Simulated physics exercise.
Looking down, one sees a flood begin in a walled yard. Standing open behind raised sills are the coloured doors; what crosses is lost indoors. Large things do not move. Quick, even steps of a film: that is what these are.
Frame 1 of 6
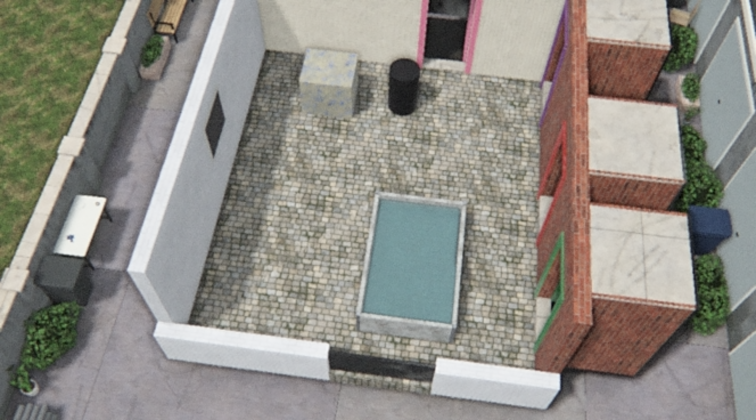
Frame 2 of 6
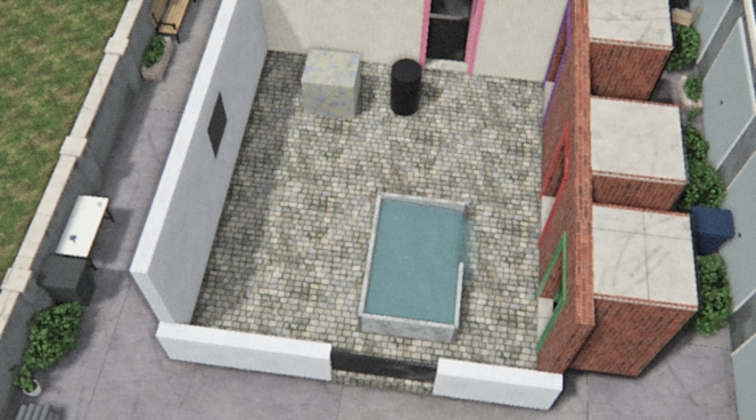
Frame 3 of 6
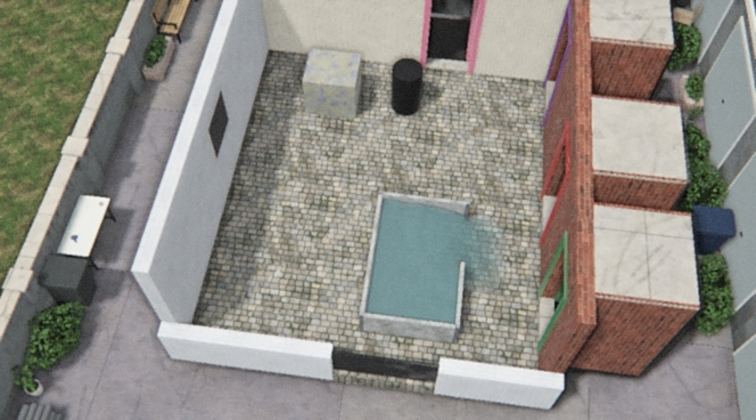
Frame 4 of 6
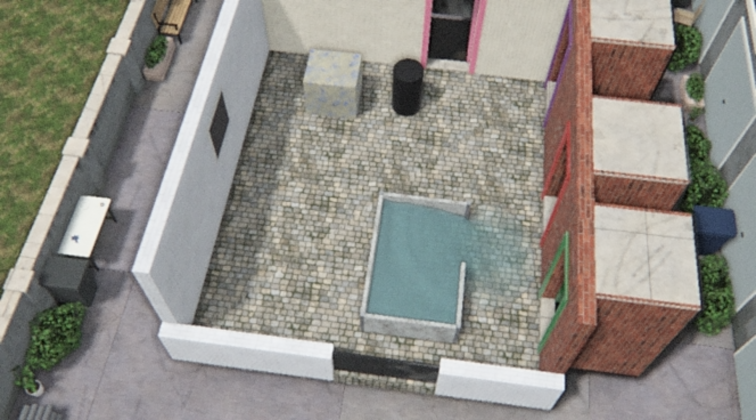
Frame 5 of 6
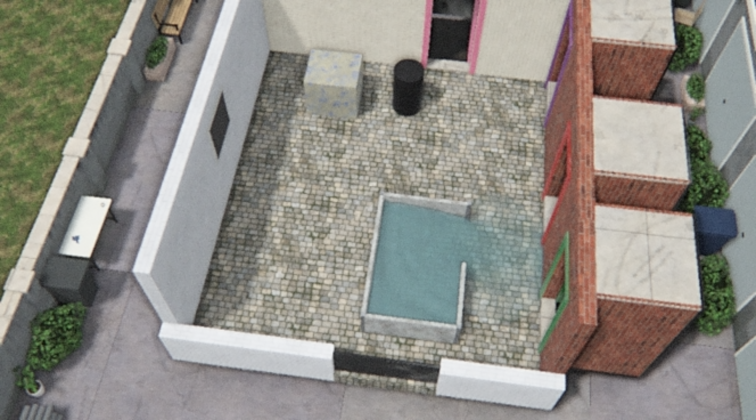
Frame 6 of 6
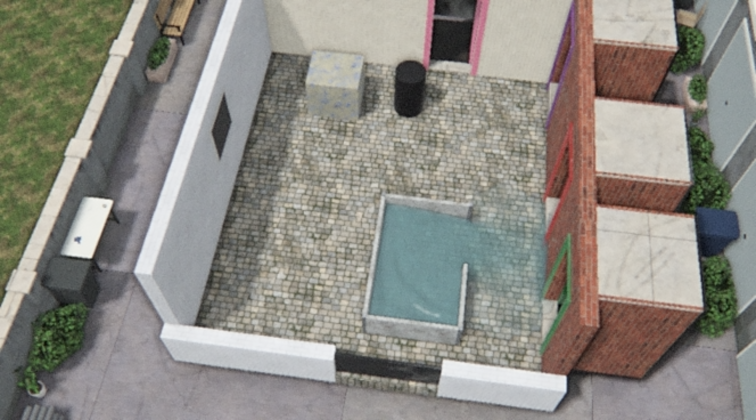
At first, still blue-green water fills a low rectangular tank in a walled, cobbled yard seen from above. Then a gap opens in the tank's right side and water pours out over the paving, spreading rightward toward the brick wall with coloured doorways, while everything around it stays in place.
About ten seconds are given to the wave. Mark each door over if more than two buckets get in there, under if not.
Red door - over; green door - over; purple door - under; pink door - over.
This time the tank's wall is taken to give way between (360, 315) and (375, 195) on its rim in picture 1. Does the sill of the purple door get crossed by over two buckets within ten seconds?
Lab note - purple door remains within bounds.
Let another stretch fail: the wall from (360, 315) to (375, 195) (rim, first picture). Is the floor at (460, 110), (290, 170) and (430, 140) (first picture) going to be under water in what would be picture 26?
In turn: Untouched, then inundated, then untouched.
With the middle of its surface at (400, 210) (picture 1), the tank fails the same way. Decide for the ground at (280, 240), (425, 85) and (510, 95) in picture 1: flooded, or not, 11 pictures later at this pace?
In that order: Not reached, not reached, reached by the flood.
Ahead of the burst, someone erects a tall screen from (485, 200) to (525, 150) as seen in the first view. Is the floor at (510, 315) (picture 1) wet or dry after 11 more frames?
I'd say it ends up swamped.
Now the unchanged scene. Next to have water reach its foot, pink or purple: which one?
It's the purple one.
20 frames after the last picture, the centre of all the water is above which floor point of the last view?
Centre of mass: Roughly (469, 245).
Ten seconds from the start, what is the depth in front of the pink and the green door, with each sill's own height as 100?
Roughly 150 and 110 %.
A moment on, water covers 15 % of the floor; the red door under two buckets in, the green door under two buckets in, the purple door not reached, the pink door not reached.
Next, water covers 25 % of the floor; the red door over two buckets in, the green door over two buckets in, the purple door wet at the sill, nothing in, the pink door not reached.
Then, water covers 40 % of the floor; the red door far over two buckets in, the green door over two buckets in, the purple door wet at the sill, nothing in, the pink door under two buckets in.
Later, water covers 60 % of the floor; the red door far over two buckets in, the green door over two buckets in, the purple door wet at the sill, nothing in, the pink door over two buckets in.
In the end, water covers 95 % of the floor; the red door far over two buckets in, the green door over two buckets in, the purple door wet at the sill, nothing in, the pink door over two buckets in.
